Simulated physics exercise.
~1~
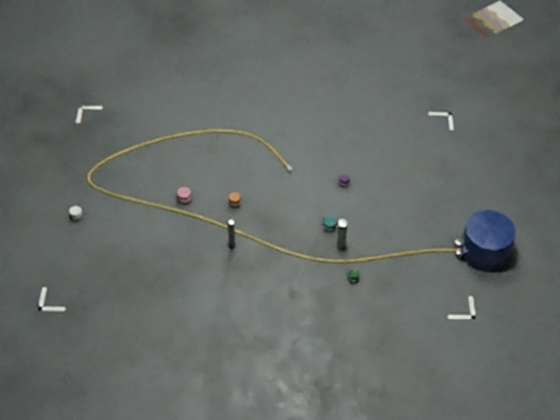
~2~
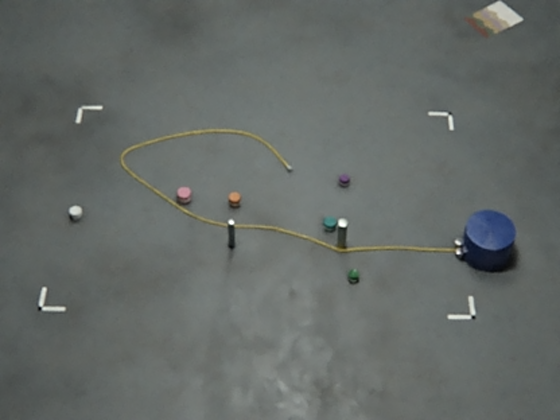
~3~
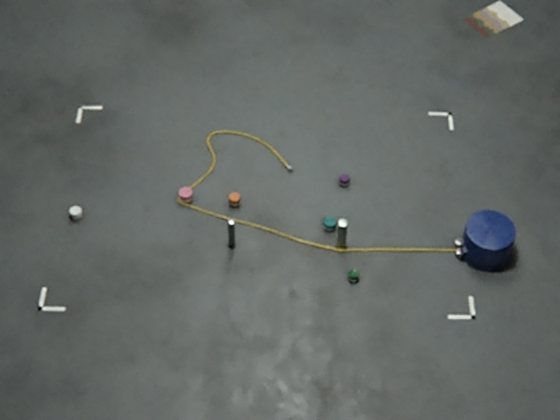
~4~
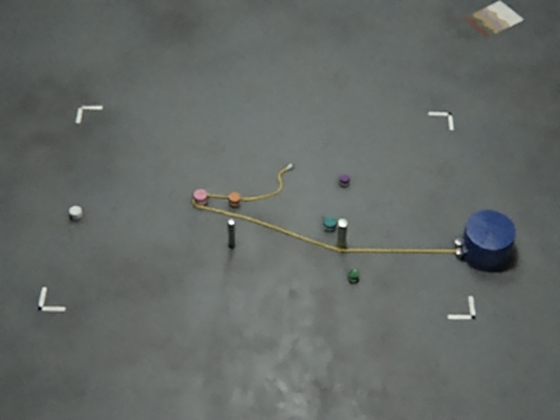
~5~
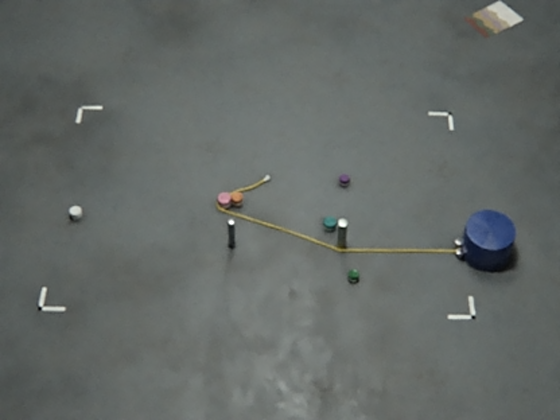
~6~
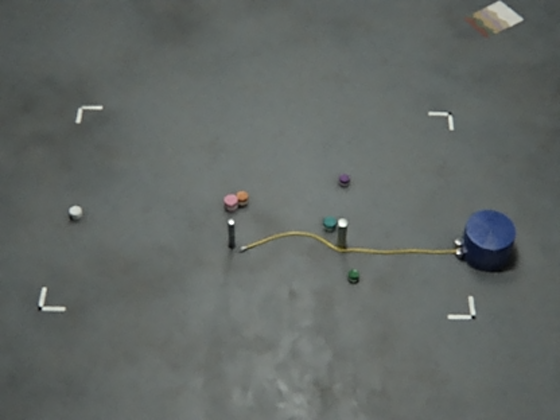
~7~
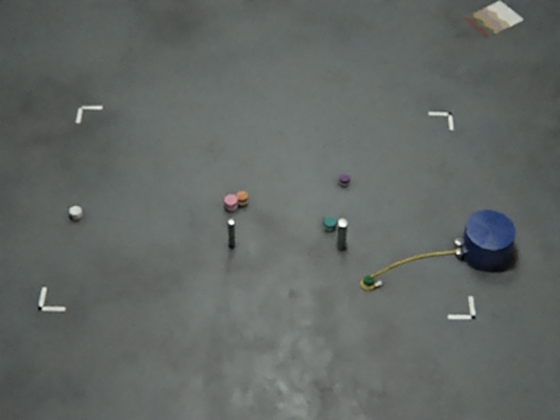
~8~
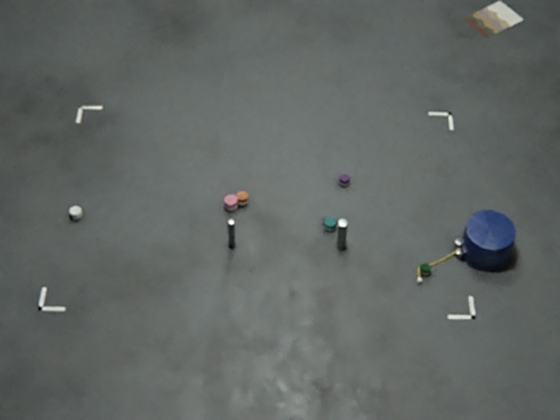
The footage shows a yellow cord being drawn right across a grey floor toward a blue cylinder, sliding past two posts and nudging a pink container against an orange one, which shifts slightly, before its end drags a green container close to the cylinder, leaving only a short length out.
